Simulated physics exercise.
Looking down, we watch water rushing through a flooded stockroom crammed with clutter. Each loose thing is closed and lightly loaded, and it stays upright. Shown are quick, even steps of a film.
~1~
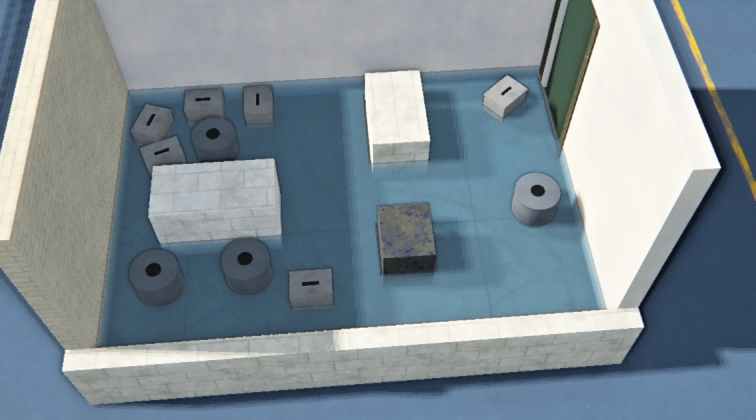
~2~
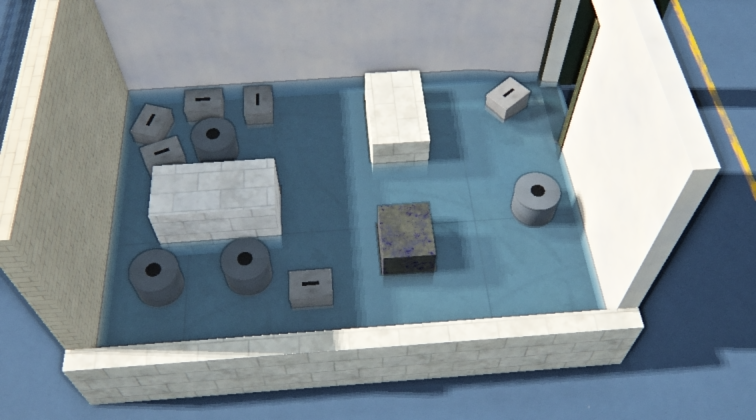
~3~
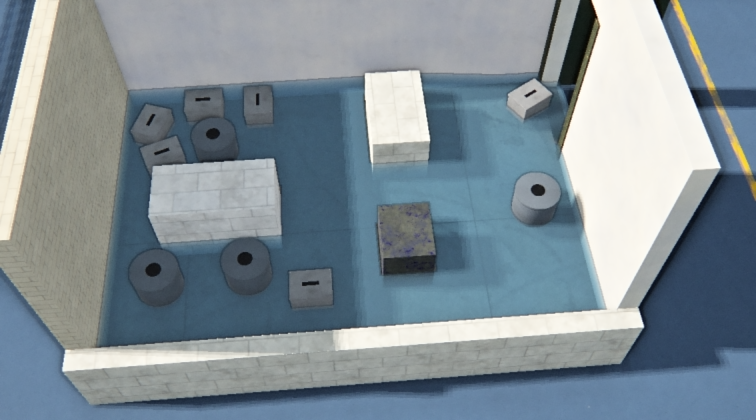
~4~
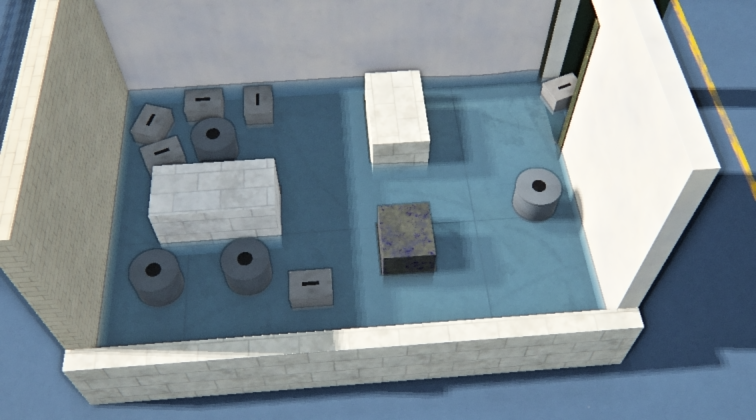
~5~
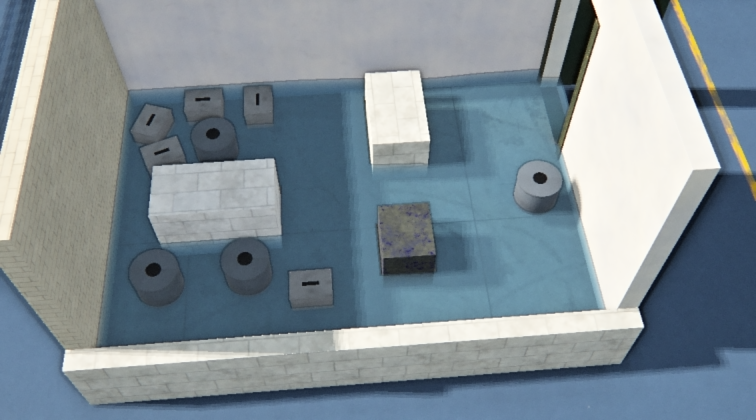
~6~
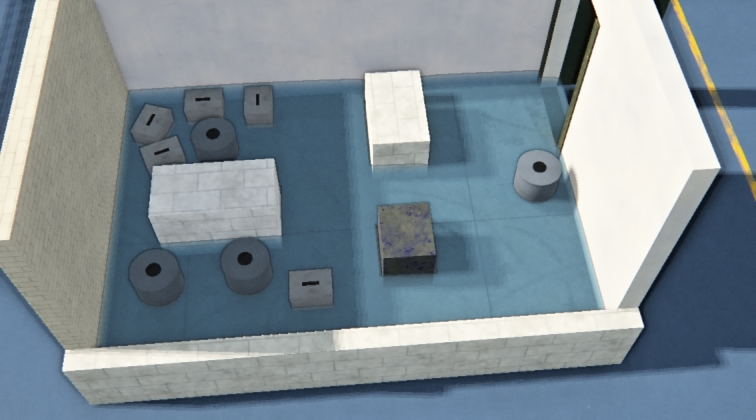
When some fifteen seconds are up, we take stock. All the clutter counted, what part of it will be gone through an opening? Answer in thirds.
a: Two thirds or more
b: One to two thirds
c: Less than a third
The answer is c.
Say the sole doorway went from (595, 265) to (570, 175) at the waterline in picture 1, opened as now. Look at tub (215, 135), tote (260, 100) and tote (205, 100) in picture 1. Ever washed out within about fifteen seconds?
Taken in turn, the first item is held back, the second is held back and the last is held back.
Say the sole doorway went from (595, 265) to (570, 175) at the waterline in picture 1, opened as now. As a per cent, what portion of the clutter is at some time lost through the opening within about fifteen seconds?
About 30 %.
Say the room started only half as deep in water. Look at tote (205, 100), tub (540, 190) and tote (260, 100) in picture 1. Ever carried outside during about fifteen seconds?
Retained; escapes; retained.
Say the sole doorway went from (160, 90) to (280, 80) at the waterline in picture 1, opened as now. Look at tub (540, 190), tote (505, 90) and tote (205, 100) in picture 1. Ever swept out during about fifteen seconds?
Taking them as listed: Never leaves, never leaves, exits.
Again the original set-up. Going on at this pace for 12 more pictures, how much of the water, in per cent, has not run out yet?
I make it 72 per cent.
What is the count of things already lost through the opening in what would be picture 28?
Total: 2.
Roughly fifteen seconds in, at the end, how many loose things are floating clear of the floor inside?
8 of them.
A moment on, 1 of 10 are out; 9 afloat.
Next, 2 of 10 are out; 8 afloat.
Later, 2 of 10 are out; 8 afloat.
In the end, 2 of 10 are out; 8 afloat.
